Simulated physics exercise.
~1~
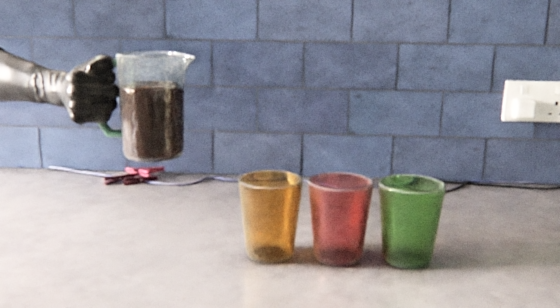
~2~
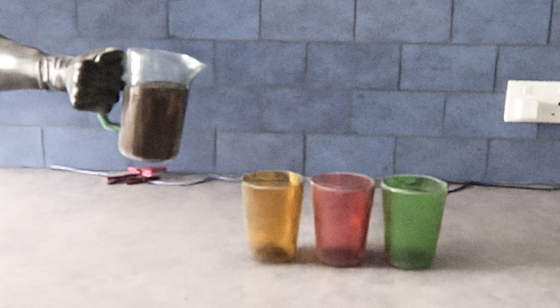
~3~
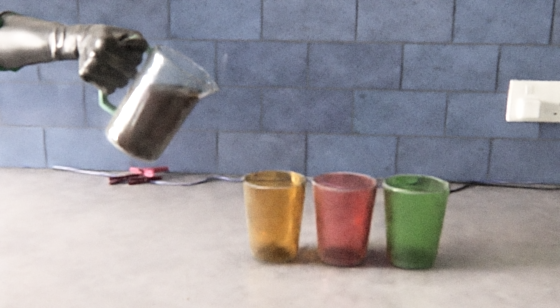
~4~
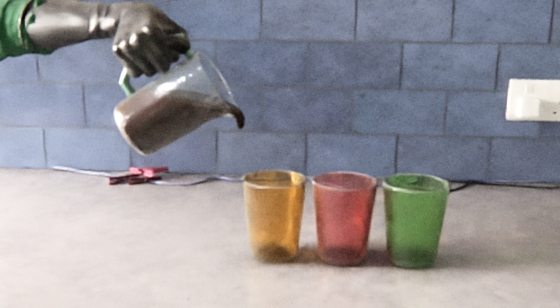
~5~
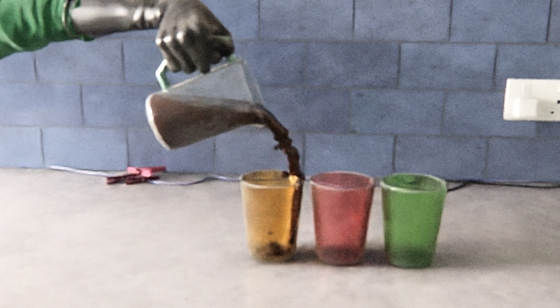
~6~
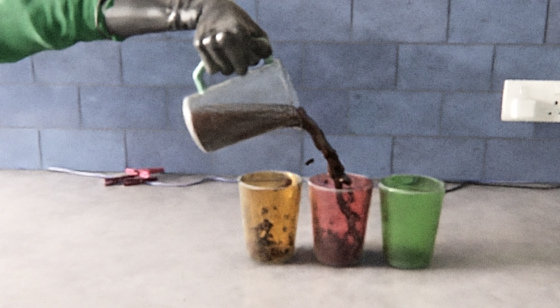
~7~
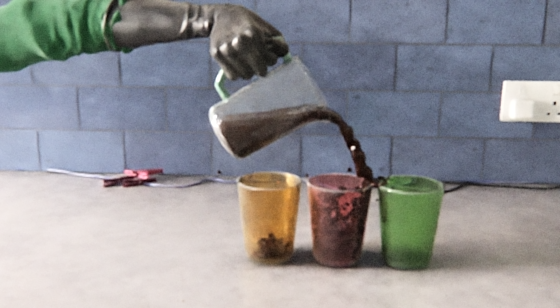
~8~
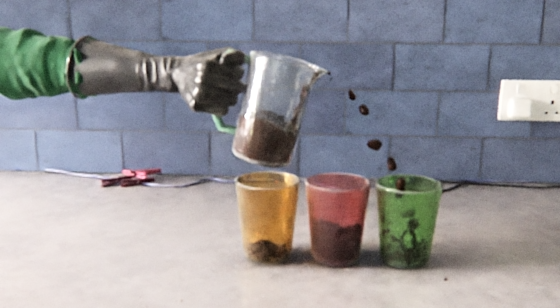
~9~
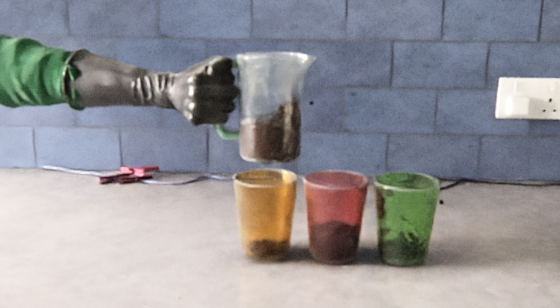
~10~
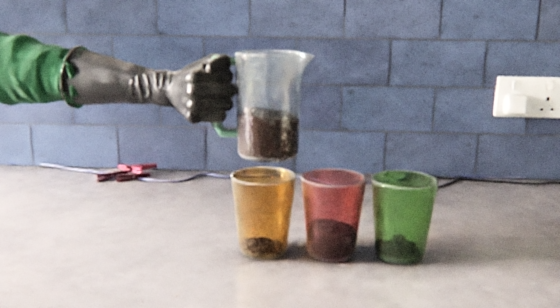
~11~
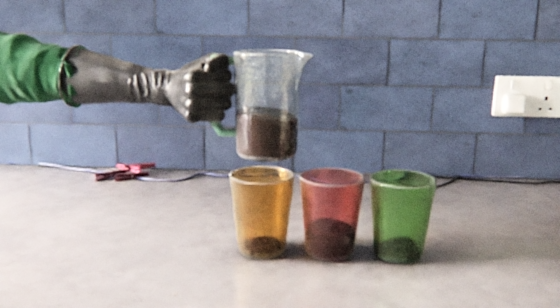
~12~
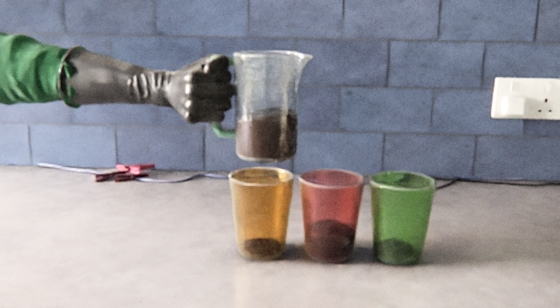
At first, a dark-gloved hand holds a clear jug of dark coffee upright, to the left of three empty tumblers coloured amber, red and green, on a grey counter before a blue brick wall. The hand tips the jug steeply to the right while moving it rightwards, and a green sleeve comes into view. Coffee streams into the amber tumbler, then the red, then reaches the green. The jug swings back upright as a few last dark drops fall. Finally, it hangs still above the tumblers, partly full, with a little coffee in each tumbler.
